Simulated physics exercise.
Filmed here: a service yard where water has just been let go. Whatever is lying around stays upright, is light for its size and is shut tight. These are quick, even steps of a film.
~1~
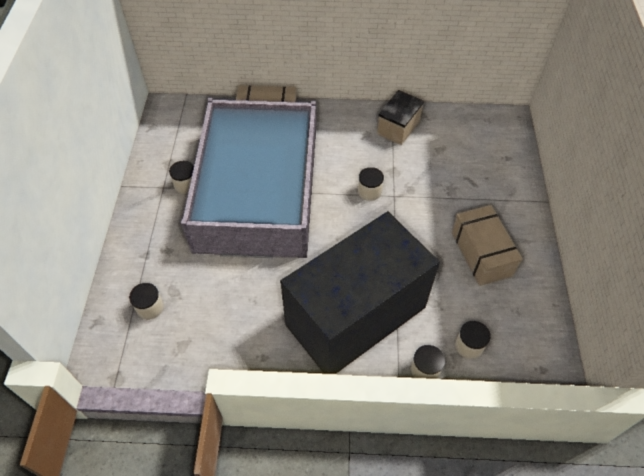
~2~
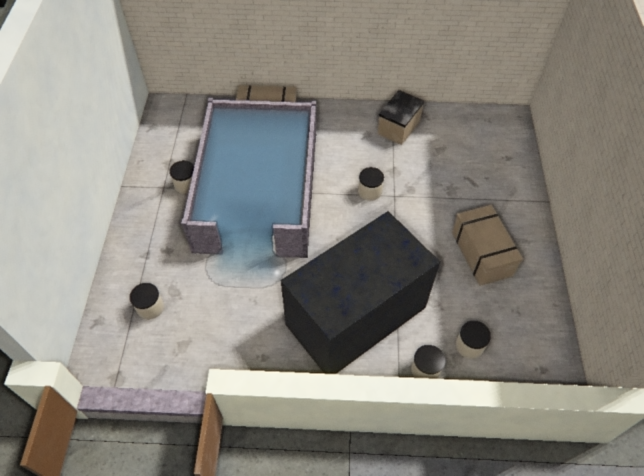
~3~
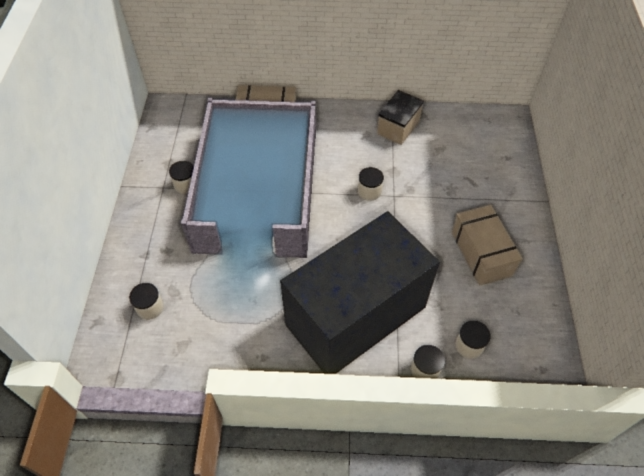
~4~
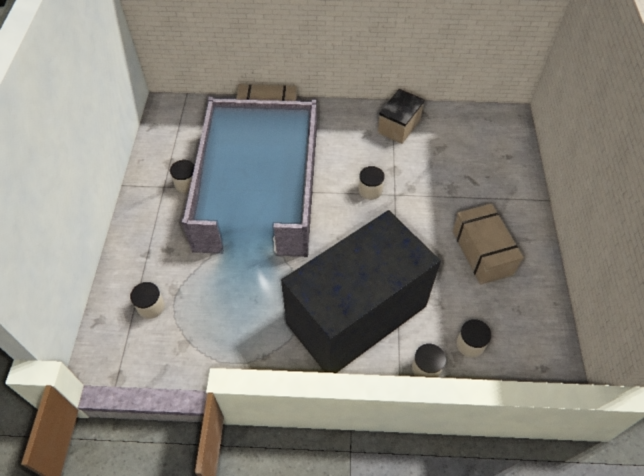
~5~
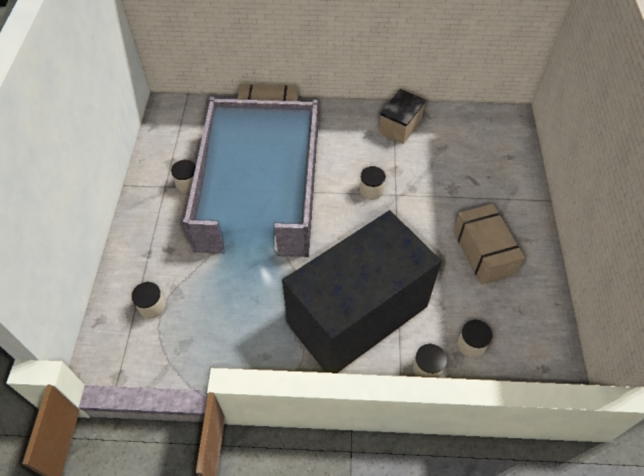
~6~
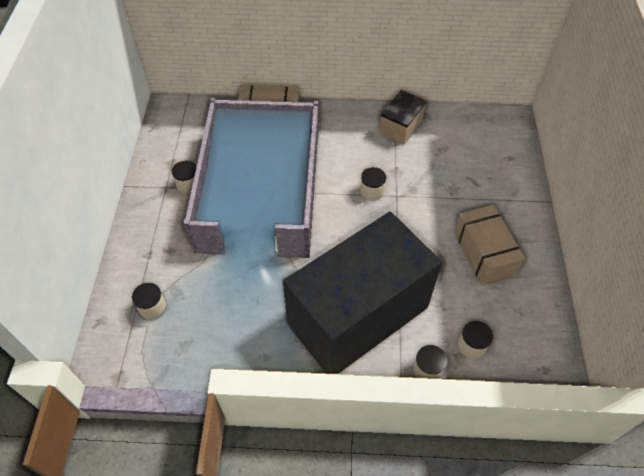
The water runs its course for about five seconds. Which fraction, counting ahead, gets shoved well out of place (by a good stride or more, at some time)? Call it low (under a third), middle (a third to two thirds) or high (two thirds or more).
Low.
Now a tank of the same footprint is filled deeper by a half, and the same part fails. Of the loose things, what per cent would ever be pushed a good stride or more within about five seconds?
Roughly 40 in a hundred.
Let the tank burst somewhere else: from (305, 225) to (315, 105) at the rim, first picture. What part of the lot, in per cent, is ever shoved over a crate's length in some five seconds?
Near 60 in a hundred.
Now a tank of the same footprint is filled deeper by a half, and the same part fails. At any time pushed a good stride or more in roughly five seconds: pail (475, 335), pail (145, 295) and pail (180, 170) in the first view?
Object 1: Passed the mark. Object 2: Passed the mark. Object 3: Stayed below the mark.
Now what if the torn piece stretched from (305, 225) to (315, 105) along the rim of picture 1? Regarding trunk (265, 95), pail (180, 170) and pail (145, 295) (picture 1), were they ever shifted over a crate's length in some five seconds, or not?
First stays short of it, second stays short of it, third stays short of it.
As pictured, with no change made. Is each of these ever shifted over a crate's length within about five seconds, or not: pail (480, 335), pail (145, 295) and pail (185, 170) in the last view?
Listed order gives past that mark, then below that mark, and lastly below that mark.
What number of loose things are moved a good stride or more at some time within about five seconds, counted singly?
Tally: 2.
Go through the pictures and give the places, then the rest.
The first frame shows a pail at (182, 170), on the bottom; a pail at (371, 177), on the bottom; 0 of 8 have shifted.
The second frame shows a pail at (182, 170), on the bottom; a pail at (372, 177) rests on the ground; 0 of 8 have shifted.
The third frame shows a pail at (181, 170) rests on the ground; a pail at (371, 177), on the bottom; 0 of 8 have shifted.
The fourth frame shows a pail at (182, 169), on the bottom; a pail at (372, 176), on the bottom; 0 of 8 have shifted.
The fifth frame shows a pail at (183, 169) rests on the ground; a pail at (373, 176) rests on the ground; 0 of 8 have shifted.
The sixth frame shows a pail at (184, 170), on the bottom; a pail at (374, 177), on the bottom; 0 of 8 have shifted.
A moment on, 0 of 8 are well off their spots; 0 afloat.
Next, 0 of 8 are well off their spots; 0 afloat.
Later, 2 of 8 are well off their spots; 0 afloat.
In the end, 2 of 8 are well off their spots, and 2 have been at some point; 1 afloat.
